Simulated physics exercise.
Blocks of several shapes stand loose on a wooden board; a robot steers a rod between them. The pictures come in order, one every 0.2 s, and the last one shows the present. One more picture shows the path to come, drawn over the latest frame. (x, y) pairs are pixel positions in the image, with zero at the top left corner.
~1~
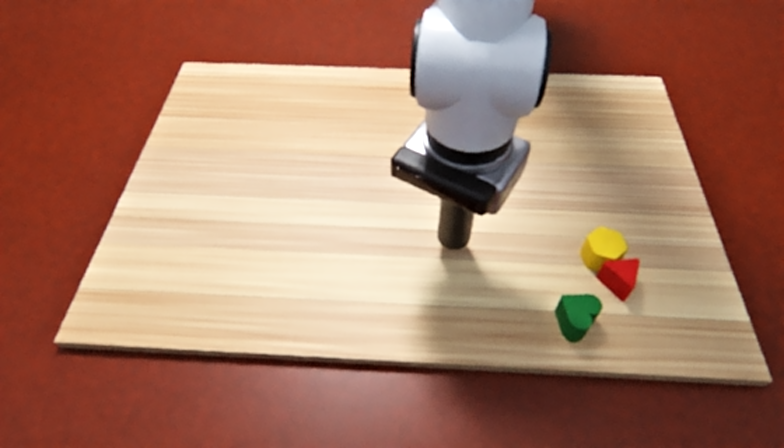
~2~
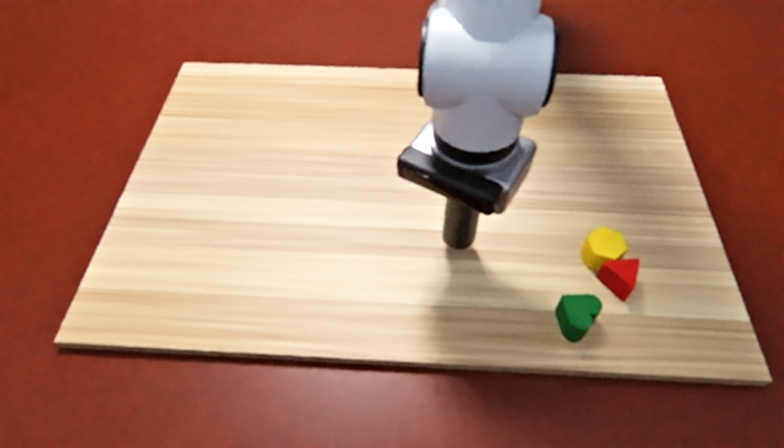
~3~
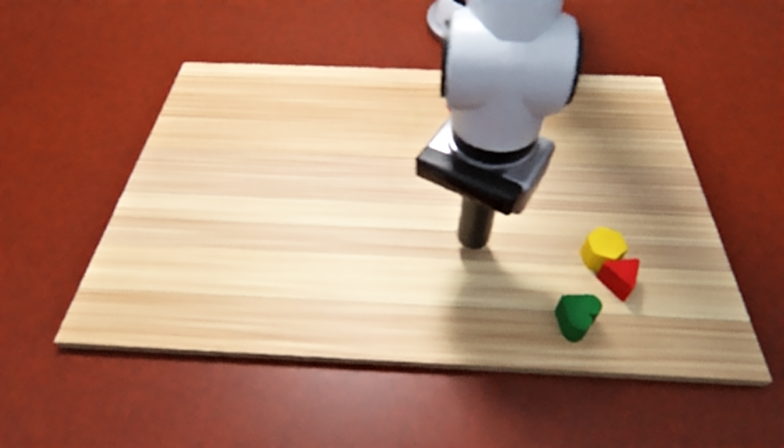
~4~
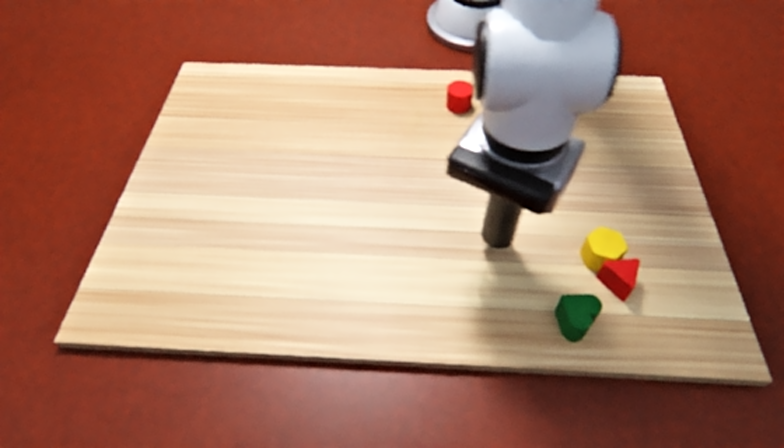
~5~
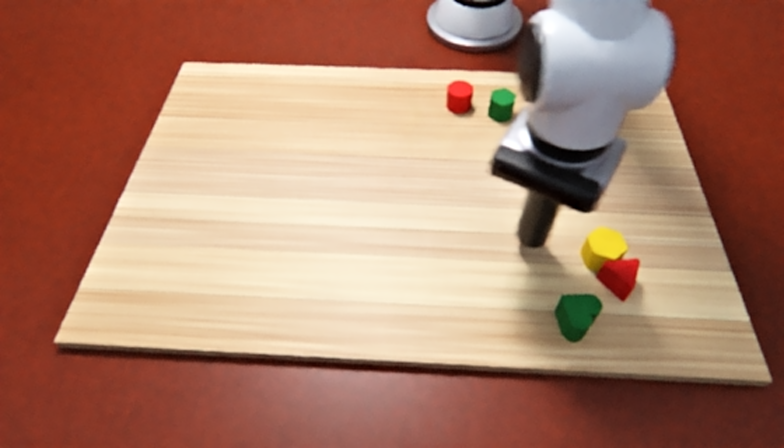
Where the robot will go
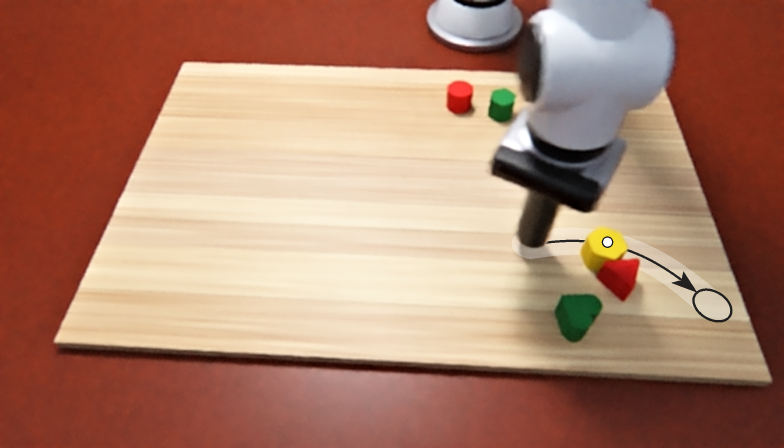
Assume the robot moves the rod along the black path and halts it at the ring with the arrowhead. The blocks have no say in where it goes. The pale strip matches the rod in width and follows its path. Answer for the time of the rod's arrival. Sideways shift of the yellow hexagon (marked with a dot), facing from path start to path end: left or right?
The yellow hexagon is shifted sideways to the right, facing along the path from start to end.
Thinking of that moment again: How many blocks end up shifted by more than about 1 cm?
Most likely two.
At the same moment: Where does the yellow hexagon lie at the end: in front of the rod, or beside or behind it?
Slid off.
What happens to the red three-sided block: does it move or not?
It does get moved.
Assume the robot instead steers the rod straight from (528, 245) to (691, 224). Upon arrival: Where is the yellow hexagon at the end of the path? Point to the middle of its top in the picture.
The spot you're after is about (633, 248) in the image.
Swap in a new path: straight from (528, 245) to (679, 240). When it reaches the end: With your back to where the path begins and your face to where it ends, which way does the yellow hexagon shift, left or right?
It goes toward the right-hand side.
The line goes from (528, 245) through (590, 242) and (654, 262) to (712, 305); the dot is on the yellow hexagon.
What follows on the original path. One third of the way, rod at (595, 231); yellow hexagon at (630, 248), turned 15° clockwise; red three-sided block at (632, 275), turned 15° clockwise.
Two thirds of the way, rod at (661, 252); yellow hexagon at (675, 277), turned 100° clockwise; red three-sided block at (638, 281), turned 50° clockwise.
At the end, rod at (721, 296); yellow hexagon at (688, 298), turned 150° clockwise; red three-sided block at (638, 281), turned 50° clockwise.
